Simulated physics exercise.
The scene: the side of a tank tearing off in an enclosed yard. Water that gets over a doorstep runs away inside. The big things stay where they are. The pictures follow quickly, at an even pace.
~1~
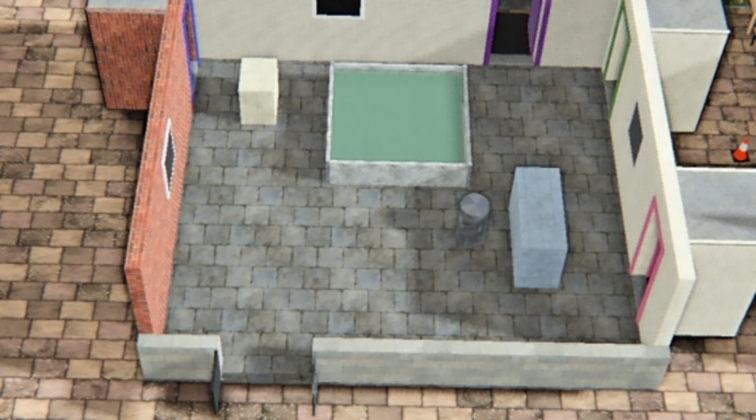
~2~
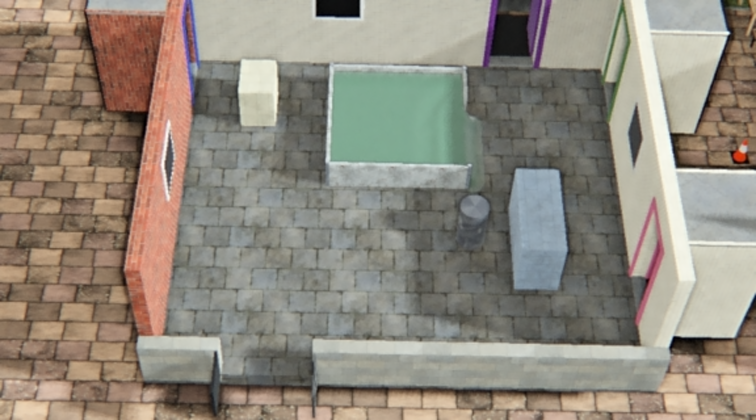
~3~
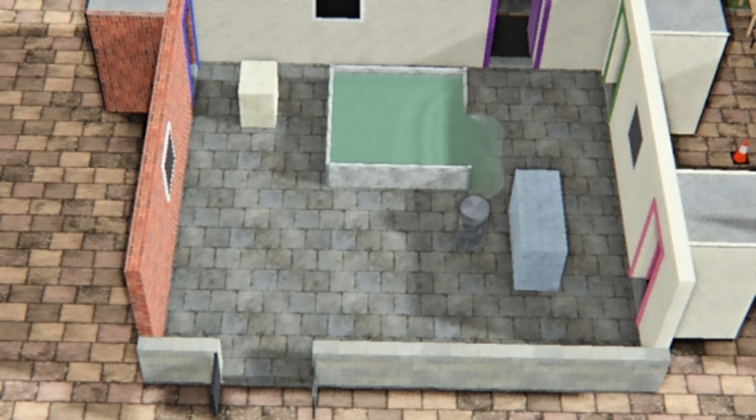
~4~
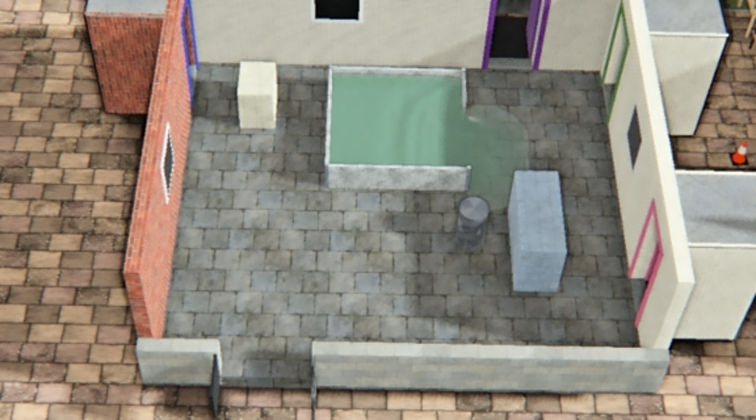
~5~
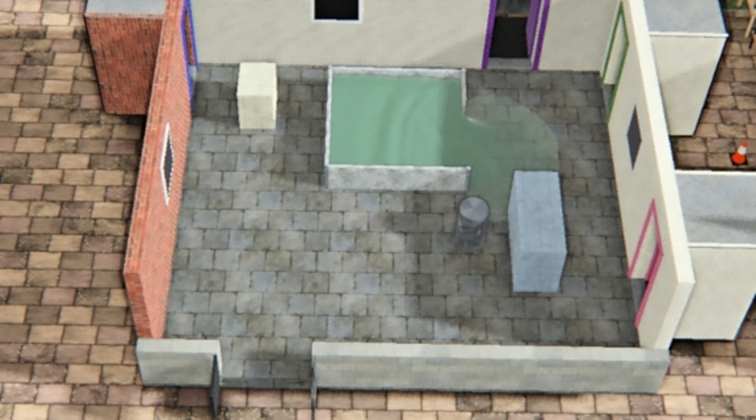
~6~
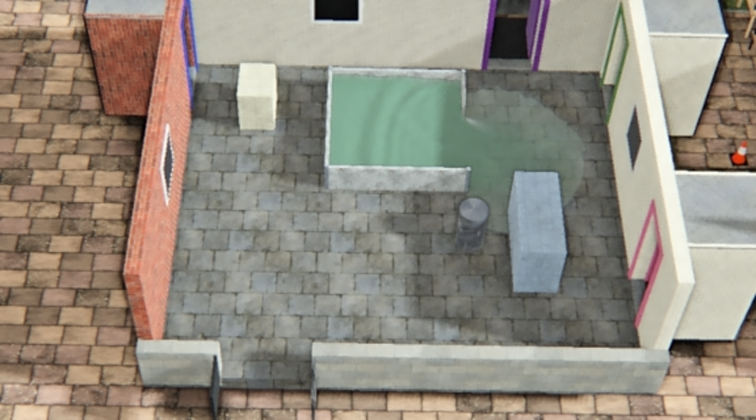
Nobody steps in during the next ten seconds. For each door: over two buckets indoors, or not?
The blue door holds within the limit; the green door floods; the purple door floods; the pink door floods.
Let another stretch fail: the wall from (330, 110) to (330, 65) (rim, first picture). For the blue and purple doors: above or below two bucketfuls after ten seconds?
Blue takes more; purple is under.
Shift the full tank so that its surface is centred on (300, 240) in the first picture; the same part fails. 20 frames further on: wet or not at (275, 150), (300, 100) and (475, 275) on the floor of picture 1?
In turn: Dry, dry, covered.
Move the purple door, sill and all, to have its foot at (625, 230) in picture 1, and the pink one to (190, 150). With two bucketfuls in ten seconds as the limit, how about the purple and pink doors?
The purple door is over; the pink door stays under.
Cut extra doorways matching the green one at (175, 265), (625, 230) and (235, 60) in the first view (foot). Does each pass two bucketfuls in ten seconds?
One after the other: Stays under, passes that mark, stays under.
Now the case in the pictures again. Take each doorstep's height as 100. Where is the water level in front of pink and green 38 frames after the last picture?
About 250 and 140 per cent.
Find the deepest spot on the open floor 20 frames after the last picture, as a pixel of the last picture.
Near (595, 75).
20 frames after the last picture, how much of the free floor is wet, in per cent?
Some 35 per cent.
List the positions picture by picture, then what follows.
In the first frame, still water in the water tank at (399, 115).
In the second frame, water pours out at (464, 145) and has run to a hidden place.
In the third frame, the front is at a hidden place, out from the gap at (464, 147).
In the fourth frame, water pours out at (463, 149) and has run to (512, 117).
In the fifth frame, water pours out at (463, 149) and has run to (554, 139).
In the sixth frame, the front is at (580, 145), out from the gap at (463, 150).
A moment on, water covers 20 % of the floor; the blue door not reached, the green door wet at the sill, nothing in, the purple door wet at the sill, nothing in, the pink door not reached.
Next, water covers 20 % of the floor; the blue door not reached, the green door under two buckets in, the purple door wet at the sill, nothing in, the pink door wet at the sill, nothing in.
Then, water covers 35 % of the floor; the blue door not reached, the green door over two buckets in, the purple door wet at the sill, nothing in, the pink door under two buckets in.
Later, water covers 55 % of the floor; the blue door not reached, the green door far over two buckets in, the purple door over two buckets in, the pink door under two buckets in.
In the end, water covers 90 % of the floor; the blue door wet at the sill, nothing in, the green door far over two buckets in, the purple door over two buckets in, the pink door over two buckets in.
